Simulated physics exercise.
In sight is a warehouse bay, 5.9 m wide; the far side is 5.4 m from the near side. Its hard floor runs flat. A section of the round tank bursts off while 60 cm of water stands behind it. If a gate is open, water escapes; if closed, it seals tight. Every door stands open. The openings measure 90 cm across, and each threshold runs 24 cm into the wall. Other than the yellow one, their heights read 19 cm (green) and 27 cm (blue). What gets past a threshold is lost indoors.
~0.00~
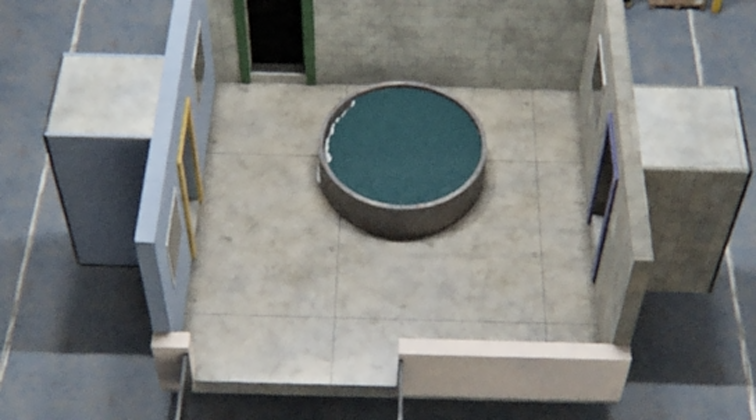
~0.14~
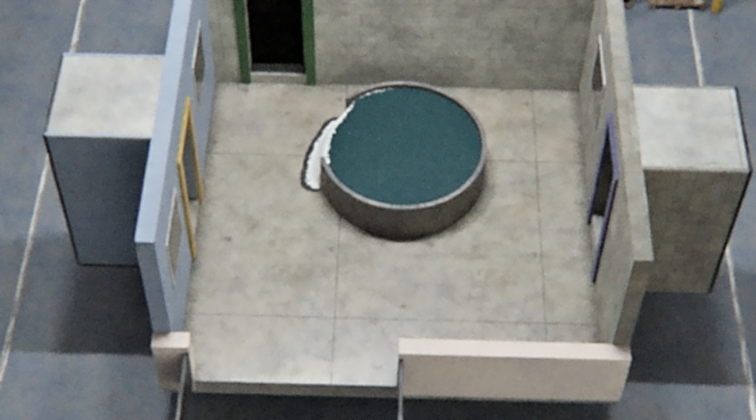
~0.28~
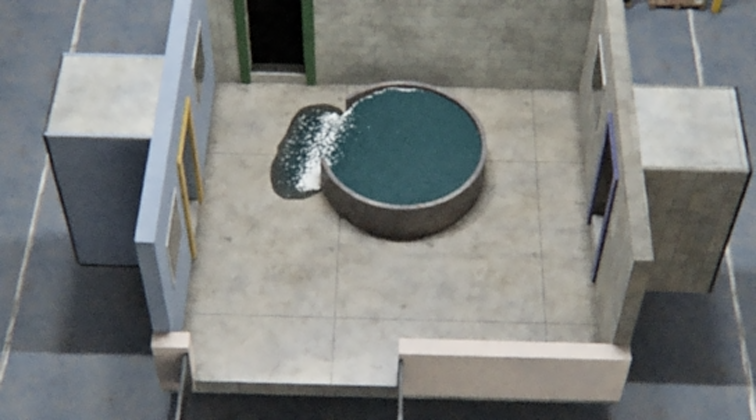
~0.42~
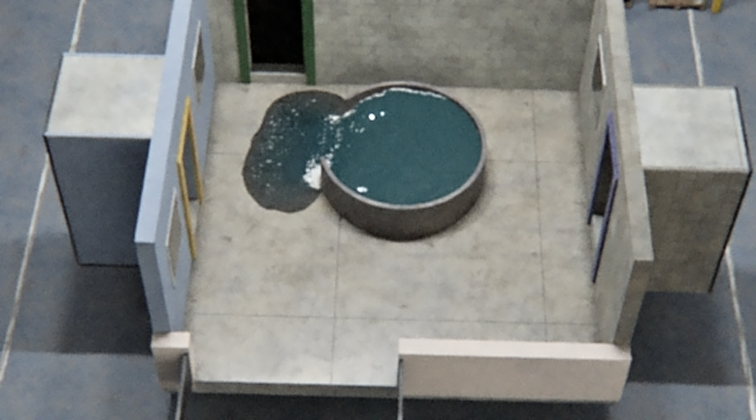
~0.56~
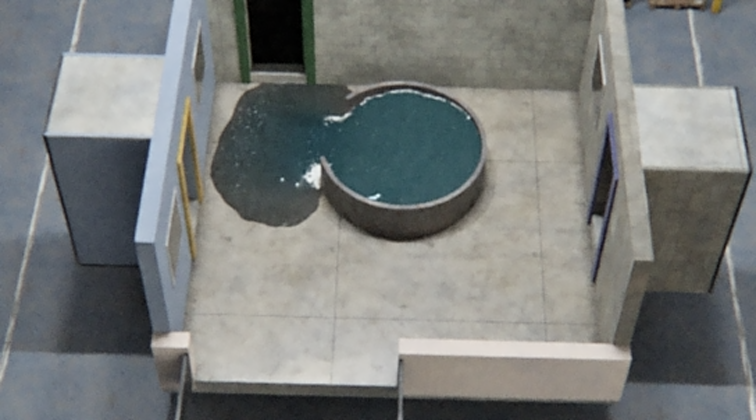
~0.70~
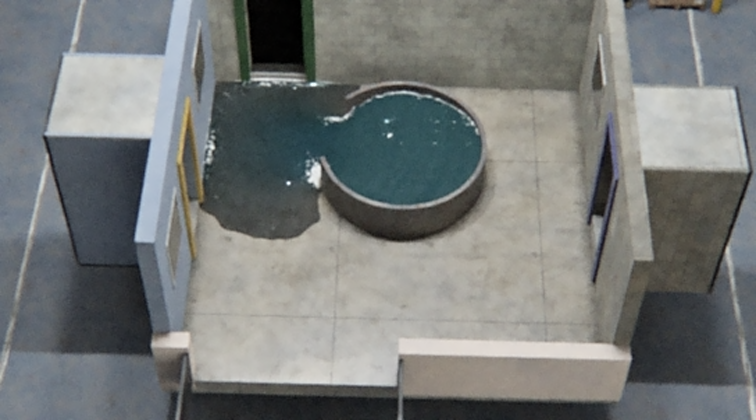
Water poured out through a gap in the left side of a round tank, first as a white, foamy burst, then as a dark pool that spread left across the pale floor.
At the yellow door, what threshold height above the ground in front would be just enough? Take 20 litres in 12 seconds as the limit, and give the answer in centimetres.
11.5 cm.
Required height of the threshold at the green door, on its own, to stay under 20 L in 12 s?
For green, a step near 28 cm.
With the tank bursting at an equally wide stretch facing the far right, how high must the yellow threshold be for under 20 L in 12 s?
Some 7.5 cm.
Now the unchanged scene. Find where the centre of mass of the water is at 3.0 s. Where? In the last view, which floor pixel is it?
Look at about (325, 167) in the last view.
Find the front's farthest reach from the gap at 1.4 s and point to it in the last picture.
(192, 270).
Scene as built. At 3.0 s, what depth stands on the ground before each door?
Door depths (cm): Green = 28, yellow = 15, blue = 0.
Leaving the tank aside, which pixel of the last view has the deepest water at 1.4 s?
Look close to (216, 88).
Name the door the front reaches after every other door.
That's the blue one, it comes last.
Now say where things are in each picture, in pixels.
The first picture shows still water, 60 cm deep, in the round tank at (402, 146); the yellow door at (190, 184) is dry.
In the second picture, the front is at (305, 180), 0.3 m from the gap at (327, 146); 0.3 m2 of floor is wet, 60 cm left at the back.
In the third picture, the front is at (303, 113), 0.8 m from the gap at (327, 148); 1.1 m2 of floor is wet, 60 cm left at the back.
In the fourth picture, the front is at (273, 109), 1.2 m from the gap at (327, 148); 2.4 m2 of floor is wet, 60 cm left at the back.
In the fifth picture, the gap is at (327, 148), the front 1.7 m out at (244, 100); the back of the round tank holds 60 cm.
In the sixth picture, the front is at (215, 94), 2.2 m from the gap at (327, 148); 5.1 m2 of floor is wet, 59 cm left at the back; 0.4 m in a straight line remain to the yellow door at (190, 184).
After 1.4 s water covers 20 % of the floor, deepest (48 cm) near (216, 88); 12 cm at the yellow door, 0 litres in over its 12 cm threshold.
After 3.0 s water covers 40 % of the floor, deepest (31 cm) near (214, 97); 15 cm at the yellow door, 10 litres in over its 12 cm threshold.
After 12.0 s water covers 95 % of the floor, deepest (7 cm) near (179, 365); 5 cm at the yellow door, 18 litres in over its 12 cm threshold.
At the yellow door as built, the water arrived by 0.9 s and peaked near 16 cm at 2.0 s.
Run again over the same 12 s with other heights there, 35 litres in over 10 cm, 10 litres over 13.5 cm. The limit of 20 litres is kept from about 11.5 cm up.
